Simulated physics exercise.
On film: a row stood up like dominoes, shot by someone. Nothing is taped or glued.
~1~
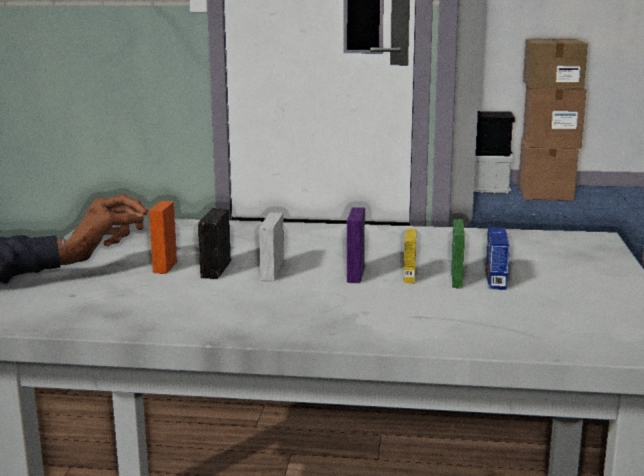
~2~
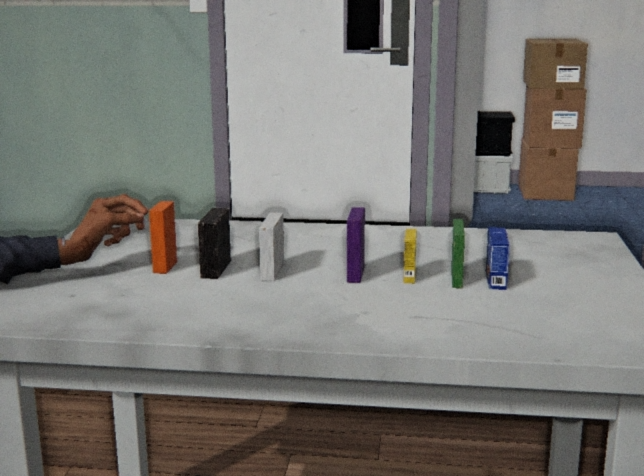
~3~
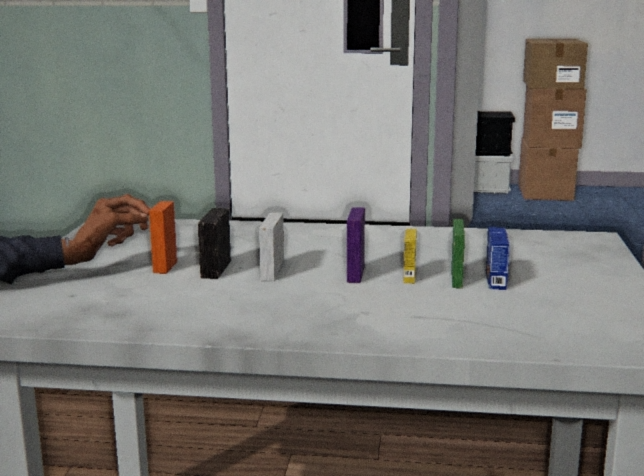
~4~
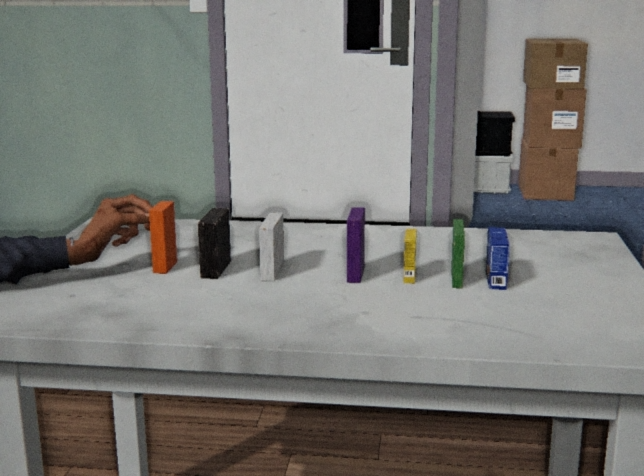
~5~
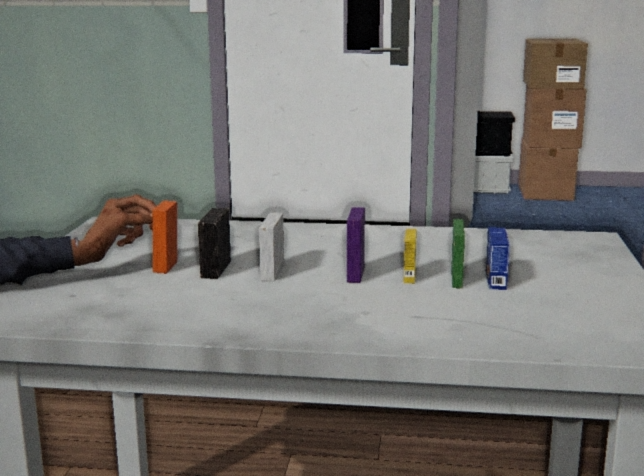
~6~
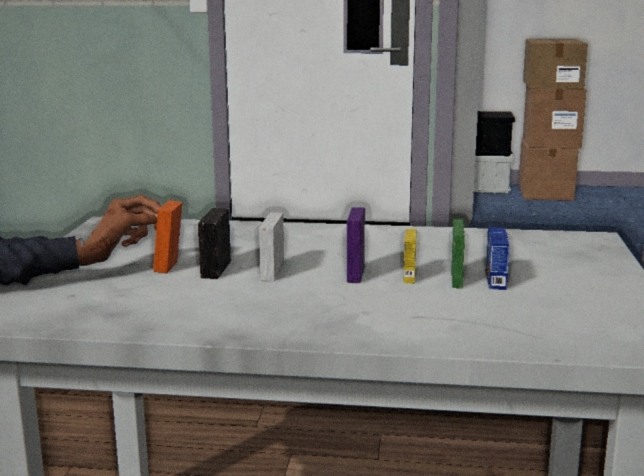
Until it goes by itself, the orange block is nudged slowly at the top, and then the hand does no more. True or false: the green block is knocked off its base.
False.
Then, 0.20 s past the last view, orange block 23° over.
Then, 0.30 s past the last view, orange block 36° over.
Finally, left askew, black block; the other 4 still in place. Final places as the last picture's camera would see them, green block near (458, 253).
